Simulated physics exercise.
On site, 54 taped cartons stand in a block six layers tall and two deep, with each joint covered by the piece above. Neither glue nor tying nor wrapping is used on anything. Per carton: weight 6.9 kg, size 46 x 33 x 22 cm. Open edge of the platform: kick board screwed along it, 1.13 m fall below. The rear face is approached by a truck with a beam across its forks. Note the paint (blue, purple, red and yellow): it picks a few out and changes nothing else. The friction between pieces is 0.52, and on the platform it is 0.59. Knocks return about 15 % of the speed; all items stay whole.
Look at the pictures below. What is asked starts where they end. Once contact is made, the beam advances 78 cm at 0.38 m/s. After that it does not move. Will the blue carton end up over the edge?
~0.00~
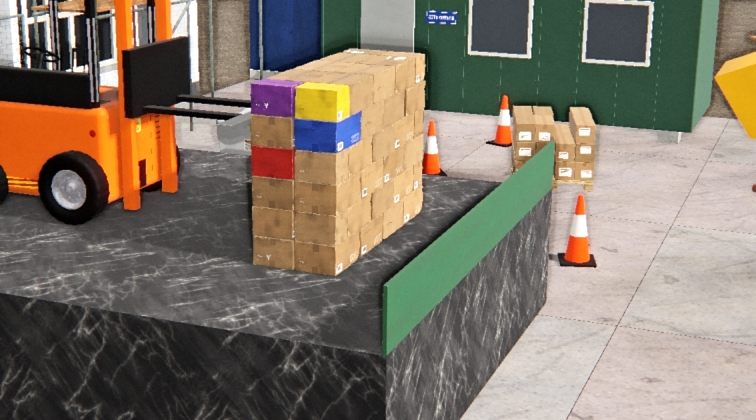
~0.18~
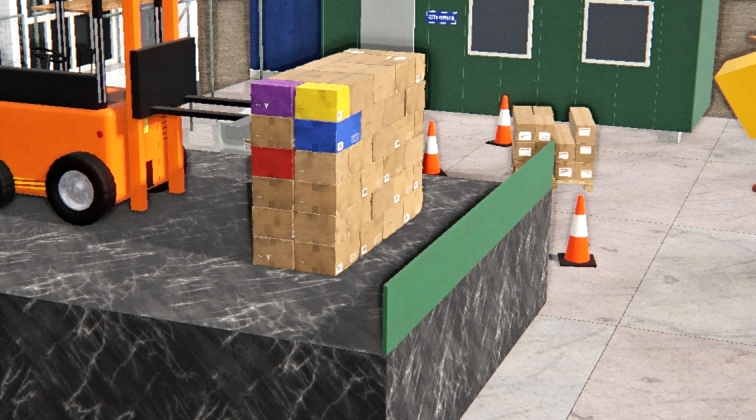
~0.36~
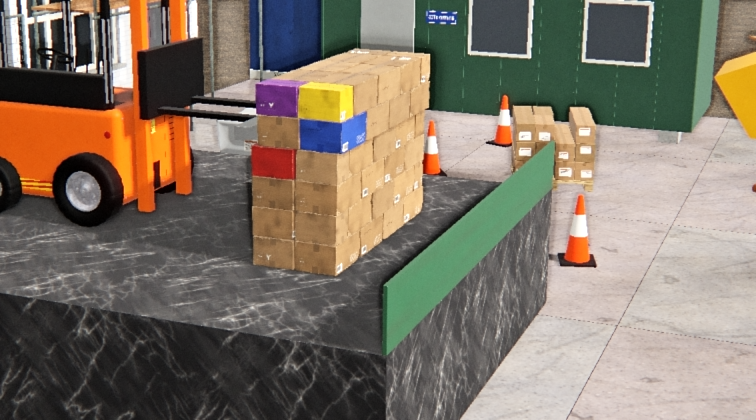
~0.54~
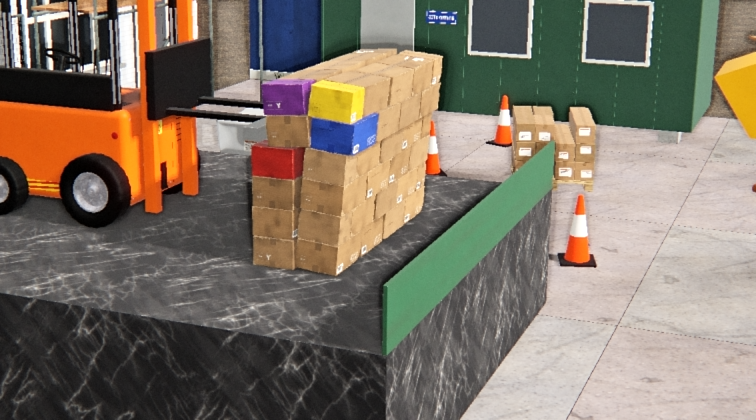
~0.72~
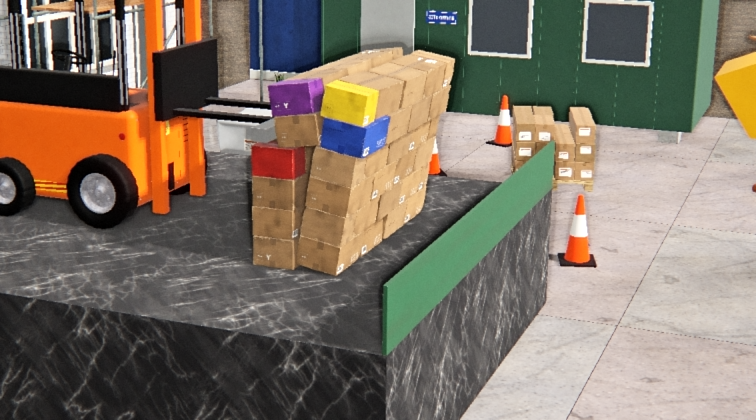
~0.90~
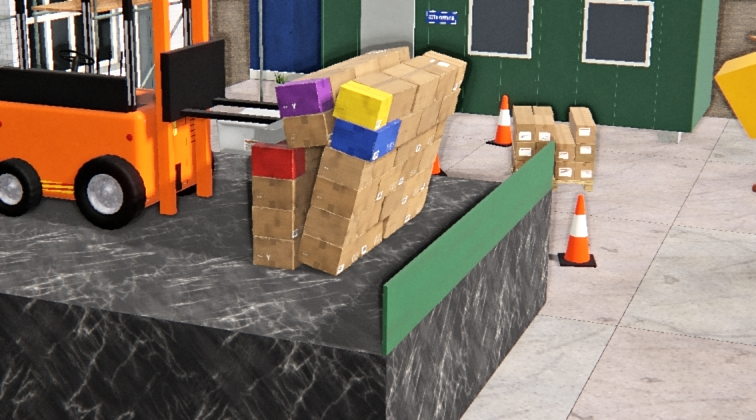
Yes, it goes over.
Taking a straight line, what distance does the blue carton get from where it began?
Around 275 cm, start to finish.
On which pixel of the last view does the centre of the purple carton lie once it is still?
Check around (333, 211) in the last image.
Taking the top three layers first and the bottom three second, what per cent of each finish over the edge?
Top 30 per cent versus bottom 0 per cent.
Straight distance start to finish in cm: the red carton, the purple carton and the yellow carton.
The red one ends around 0 cm from its start, the purple one around 90 cm and the yellow one around 330 cm.
After 1.36 s, none of the 54 cartons over the edge, 35 disturbed; blue carton leaning 33°, 10 cm lower; yellow carton leaning 33°, 12 cm lower.
After 1.80 s, none of the 54 cartons over the edge, 34 disturbed; blue carton upside down; yellow carton upside down.
By the end (3.1 s), 9 of the 54 cartons over the edge; blue carton 2.03 m lower; yellow carton on its side; purple carton leaning 17°, 79 cm lower.
